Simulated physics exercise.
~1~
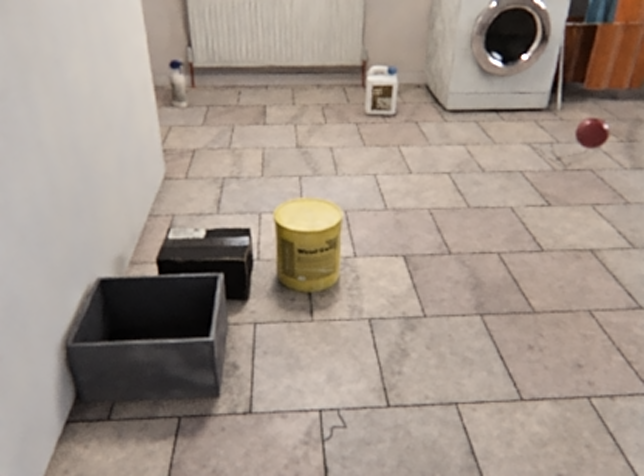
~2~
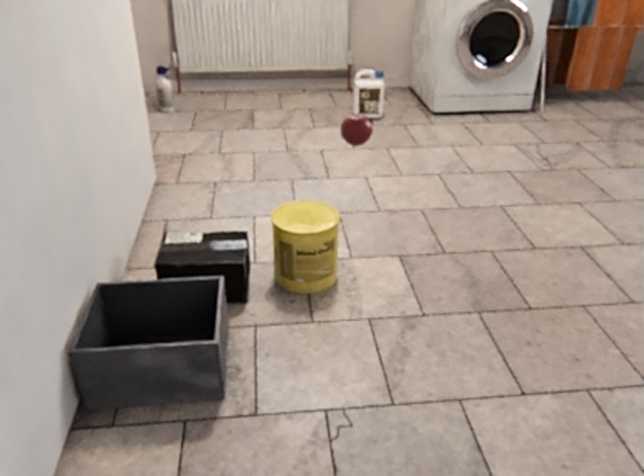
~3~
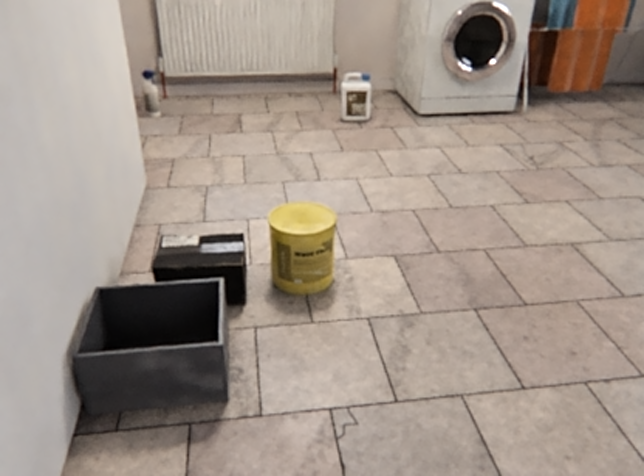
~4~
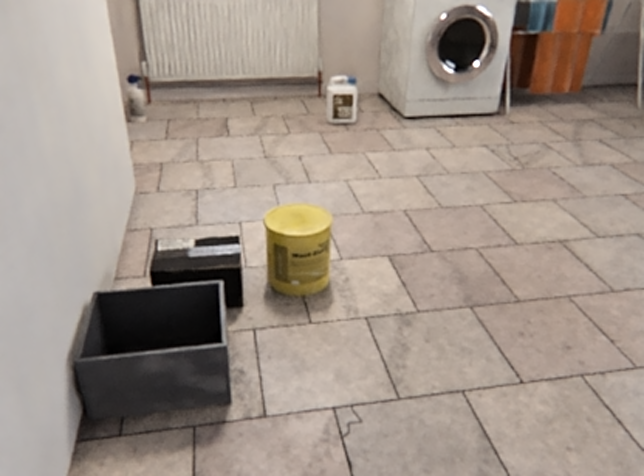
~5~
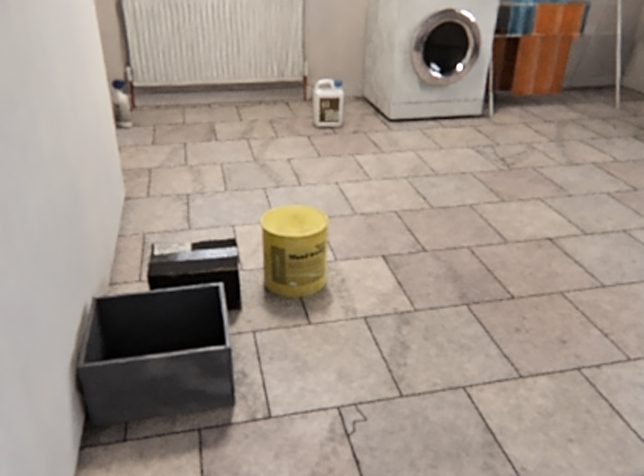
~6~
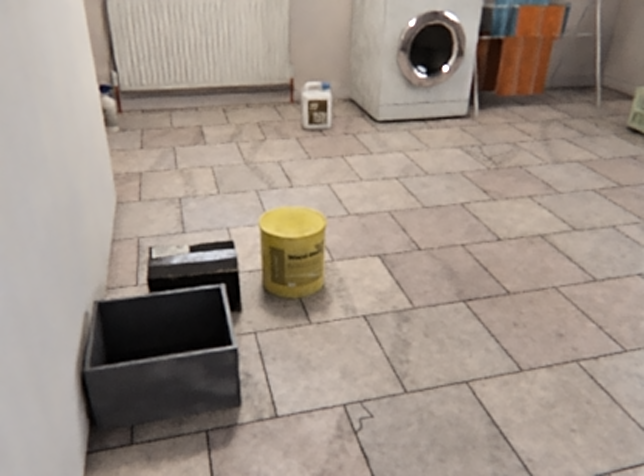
A room with a grey tiled floor is seen from a raised viewpoint, looking toward a white radiator and a washing machine at the far wall. An open dark grey box sits at the lower left beside a pale wall, with a black parcel just behind it and a yellow pail to its right. A red apple flies in from the right and travels left through the air above the tiles. It then drops out of sight as the view drifts slightly sideways. The apple ends up inside the box, hidden by its sides, while the parcel and pail stay put.
